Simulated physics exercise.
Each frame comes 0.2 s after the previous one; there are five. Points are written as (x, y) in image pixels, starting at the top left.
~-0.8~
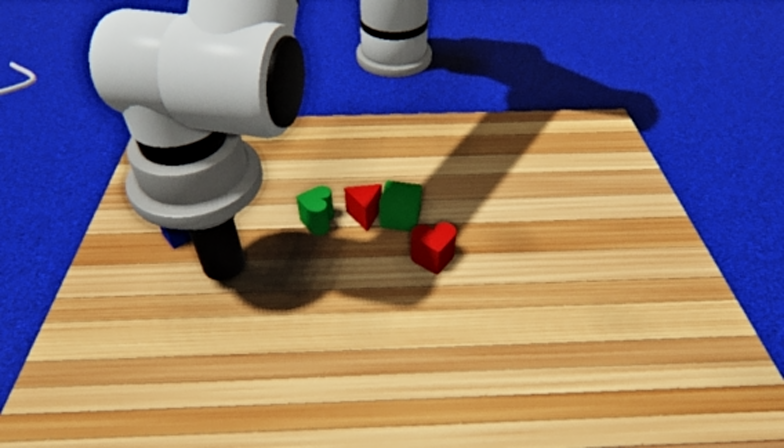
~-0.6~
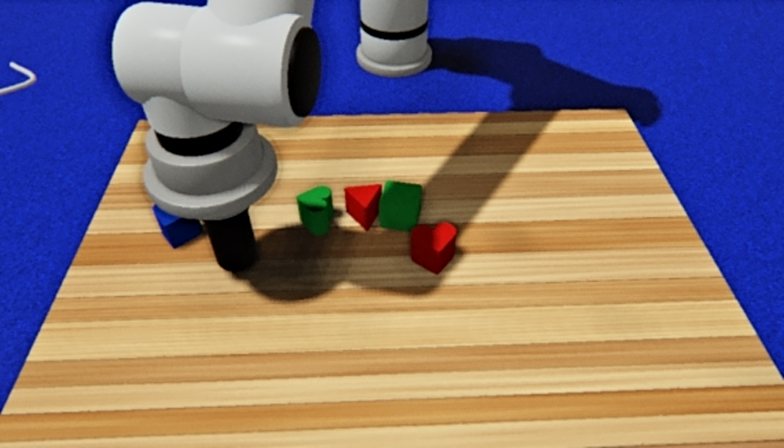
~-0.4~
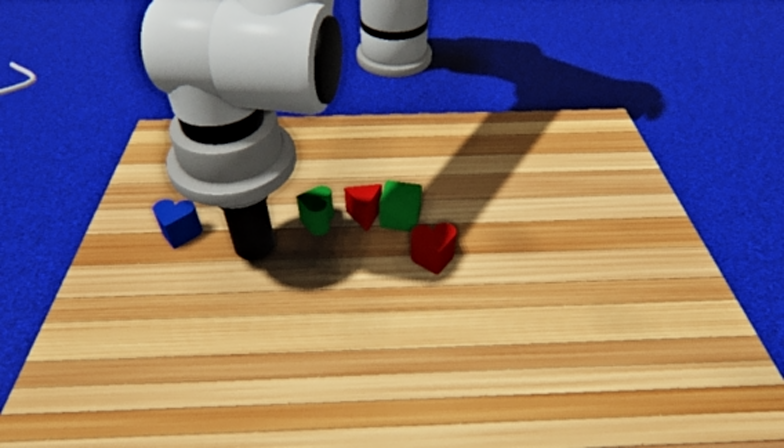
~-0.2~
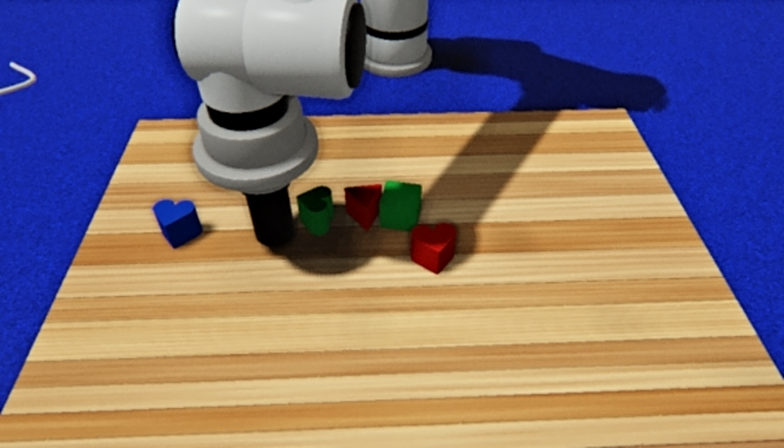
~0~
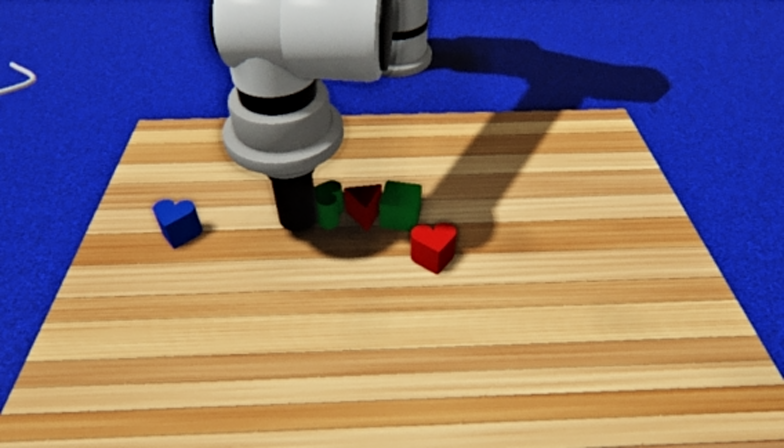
The clip shows a robot arm with a black bar moving right and slightly away across a wooden board, leaving a blue heart behind at left and nudging a green heart slightly right beside a red triangle and green block.
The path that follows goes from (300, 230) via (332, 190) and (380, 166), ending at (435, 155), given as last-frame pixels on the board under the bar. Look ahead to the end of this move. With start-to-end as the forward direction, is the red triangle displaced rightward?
No, that is not how it ends up.
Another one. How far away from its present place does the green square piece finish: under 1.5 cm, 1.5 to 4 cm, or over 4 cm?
It ends under 1.5 cm away.
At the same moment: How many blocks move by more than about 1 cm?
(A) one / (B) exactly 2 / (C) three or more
Choice B: Exactly 2.
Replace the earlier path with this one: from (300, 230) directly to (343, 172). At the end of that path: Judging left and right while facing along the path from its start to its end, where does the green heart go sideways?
Right.
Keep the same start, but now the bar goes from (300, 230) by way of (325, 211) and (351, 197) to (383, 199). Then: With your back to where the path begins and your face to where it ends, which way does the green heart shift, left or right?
Shifted left.
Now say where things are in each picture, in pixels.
In the first picture, bar's lower end at (224, 265); green heart at (315, 198); red triangle at (364, 192); green square piece at (401, 194).
In the second picture, bar at (238, 257); blocks still.
In the third picture, bar at (255, 246); blocks still.
In the fourth picture, bar at (275, 233); blocks still.
In the fifth picture, bar at (299, 218); green heart at (326, 192); red triangle at (364, 192); green square piece at (401, 194).
The first path, step by step. One third of the way, bar at (332, 177); green heart at (363, 158), turned 35° clockwise; red triangle at (372, 178), turned 60° clockwise; green square piece at (406, 193), turned 15° clockwise.
Two thirds of the way, bar at (381, 155); green heart at (414, 141), turned 55° clockwise; red triangle at (372, 178), turned 60° clockwise; green square piece at (406, 193), turned 15° clockwise.
At the end, bar at (435, 144); green heart at (468, 132), turned 60° clockwise; red triangle at (372, 178), turned 60° clockwise; green square piece at (406, 193), turned 15° clockwise.
